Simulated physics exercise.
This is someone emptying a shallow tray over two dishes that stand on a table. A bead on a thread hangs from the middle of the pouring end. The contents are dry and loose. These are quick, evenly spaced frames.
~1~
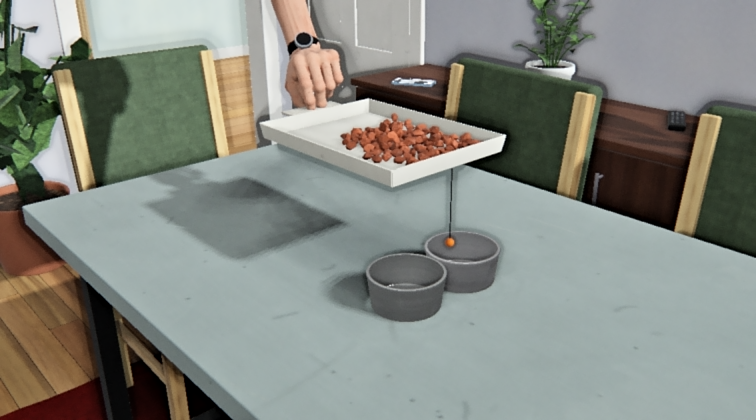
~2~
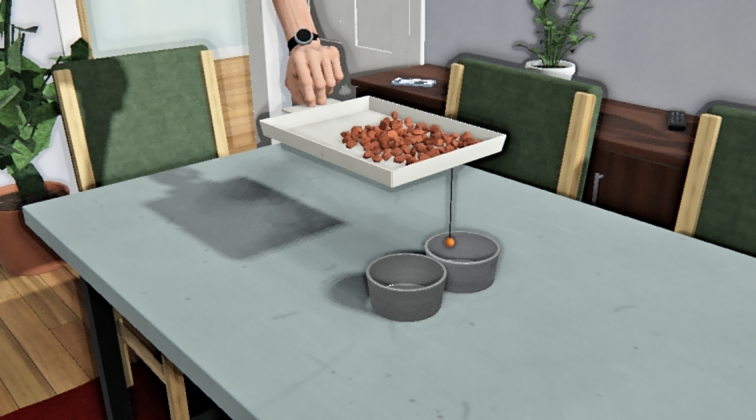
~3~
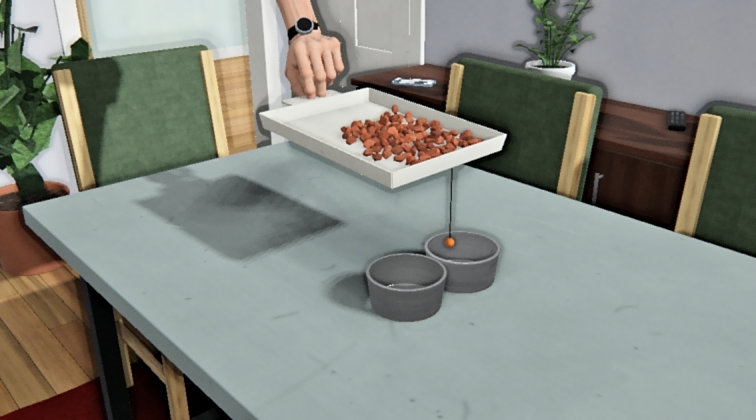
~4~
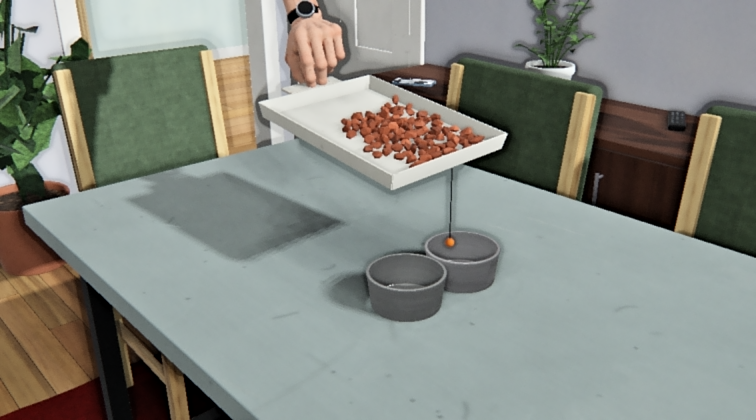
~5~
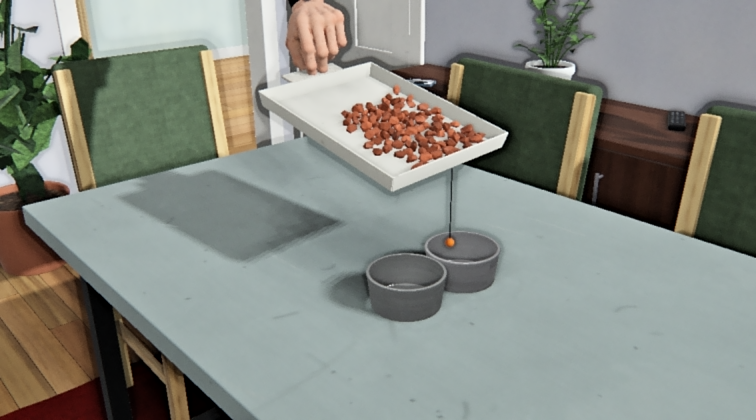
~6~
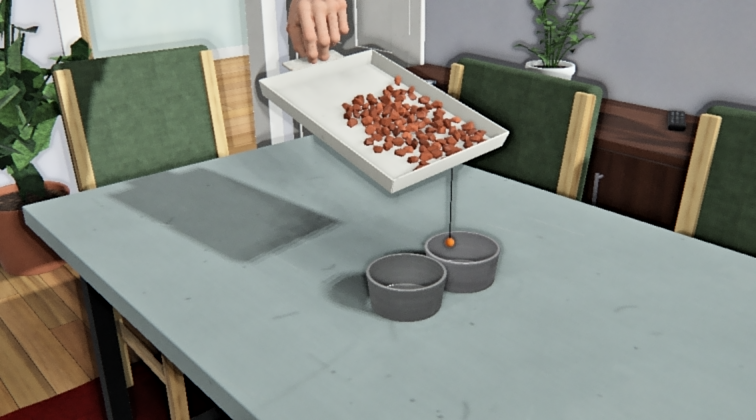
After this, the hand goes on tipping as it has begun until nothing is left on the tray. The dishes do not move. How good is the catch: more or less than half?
In the dishes lies under half of it.
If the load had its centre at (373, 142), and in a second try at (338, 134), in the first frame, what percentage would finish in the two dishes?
First some 30, then 30 per cent.
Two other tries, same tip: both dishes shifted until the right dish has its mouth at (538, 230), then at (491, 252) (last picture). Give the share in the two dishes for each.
First some 10, then 80 per cent.
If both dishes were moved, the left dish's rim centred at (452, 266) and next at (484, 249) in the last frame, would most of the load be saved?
In turn: Less than half; not half.
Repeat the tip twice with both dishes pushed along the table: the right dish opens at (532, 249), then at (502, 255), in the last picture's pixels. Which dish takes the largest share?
The first try: The left dish. The second: The left dish.
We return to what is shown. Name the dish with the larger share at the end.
The winner is the left one.
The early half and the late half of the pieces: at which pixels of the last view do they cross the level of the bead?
Early half (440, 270), late half (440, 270).
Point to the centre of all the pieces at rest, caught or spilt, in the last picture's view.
Roughly at (452, 317).
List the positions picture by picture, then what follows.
Corners of the pouring end near (392, 169) and (501, 135), level; middle of the load near (409, 140), bits of crushed brick; left dish near (434, 298); right dish near (489, 271); bead on its thread near (450, 242), in the first picture.
Corners of the pouring end near (392, 170) and (501, 135), level; middle of the load near (409, 139), in the second picture.
Corners of the pouring end near (392, 171) and (502, 134), tipped barely, lowest at the left corner; middle of the load near (409, 135), in the third picture.
Corners of the pouring end near (393, 173) and (503, 133), tipped a little, lowest at the left corner; middle of the load near (410, 130), in the fourth picture.
Corners of the pouring end near (393, 175) and (504, 132), tipped a little, lowest at the left corner; middle of the load near (410, 125), in the fifth picture.
Corners of the pouring end near (394, 178) and (505, 132), tipped clearly, lowest at the left corner; middle of the load near (411, 120); left dish near (434, 298); right dish near (489, 271), in the sixth picture.
Shortly afterwards, tray tipped steeply; all but a few on the tray; only a few in the air.
Next, tray tipped right over; near half on the tray; a little in the left dish; near a quarter outside both; near a quarter in the air.
Some moments later, tray tipped past a quarter turn; near a third in the left dish; near two thirds outside both.
In the end, tray tipped past a quarter turn; near a third in the left dish; none at all in the right dish; near two thirds outside both.
